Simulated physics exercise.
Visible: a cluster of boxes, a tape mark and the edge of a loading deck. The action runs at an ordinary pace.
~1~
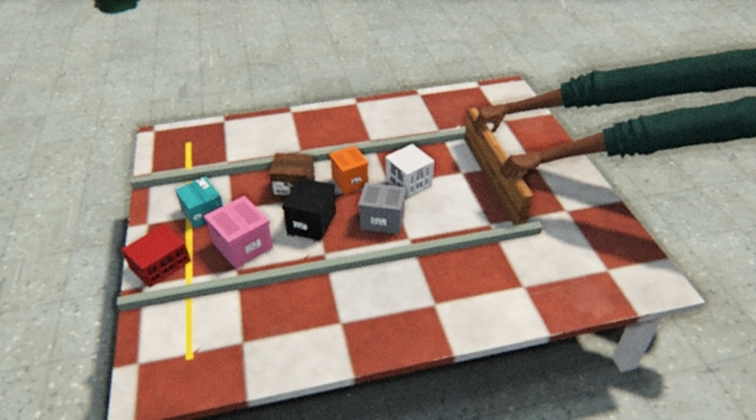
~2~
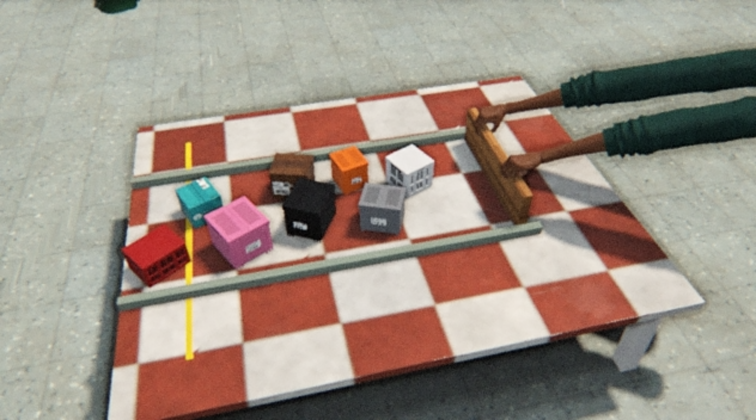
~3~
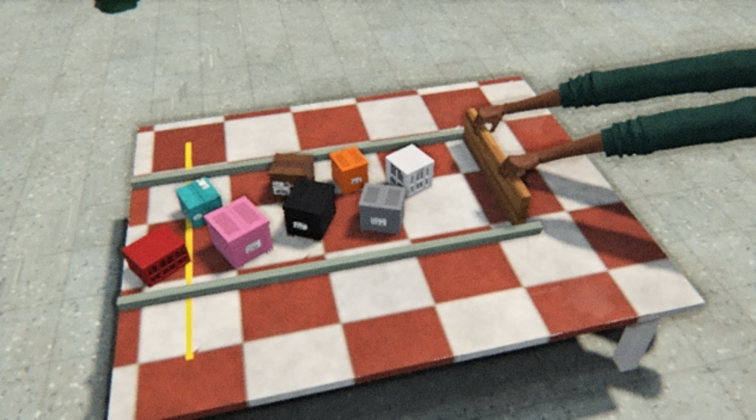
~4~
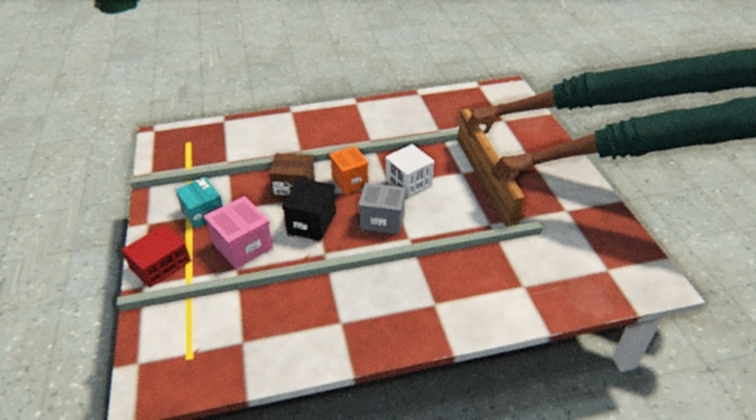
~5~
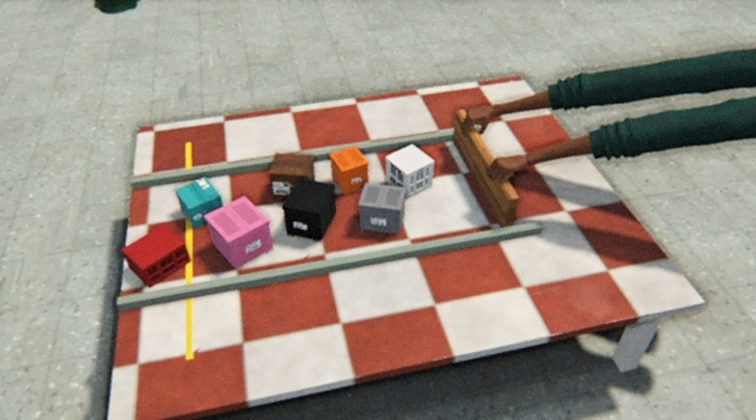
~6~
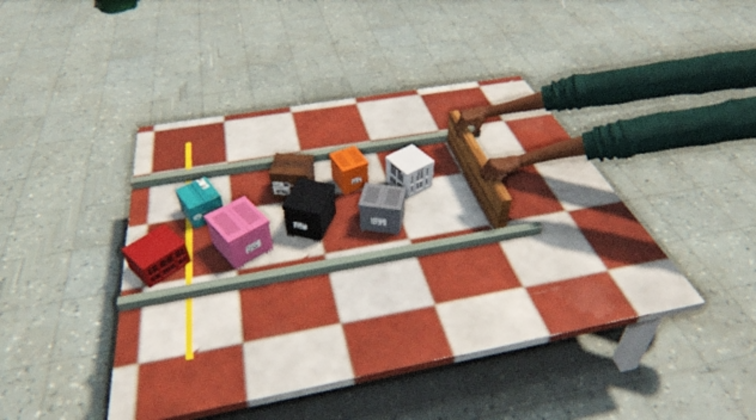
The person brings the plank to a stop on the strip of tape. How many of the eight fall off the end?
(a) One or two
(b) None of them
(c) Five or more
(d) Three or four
Three or four (d).
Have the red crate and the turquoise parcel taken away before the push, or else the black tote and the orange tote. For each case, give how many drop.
2, then 3.
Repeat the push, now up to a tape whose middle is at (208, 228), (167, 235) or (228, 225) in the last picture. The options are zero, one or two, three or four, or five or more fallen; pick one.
Taking them in turn, 3 or 4; at least five; one or two.
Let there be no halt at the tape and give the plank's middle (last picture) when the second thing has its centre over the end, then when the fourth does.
Pixels, in order: Around (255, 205), around (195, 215).
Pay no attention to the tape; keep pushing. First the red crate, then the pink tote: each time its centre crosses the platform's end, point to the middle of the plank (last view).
Near (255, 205) and (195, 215).
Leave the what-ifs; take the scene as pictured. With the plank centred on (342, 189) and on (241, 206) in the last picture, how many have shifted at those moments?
First 5, after that 8.
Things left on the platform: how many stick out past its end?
2 overhanging.
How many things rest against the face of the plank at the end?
Tally at the end: 2.
Soon after, none off yet; red crate at rest near (157, 255); turquoise parcel at rest near (200, 203); pink tote at rest near (240, 233).
By the end, the number that fall off is three or four; fallen, brown parcel, pink tote, turquoise parcel and red crate.
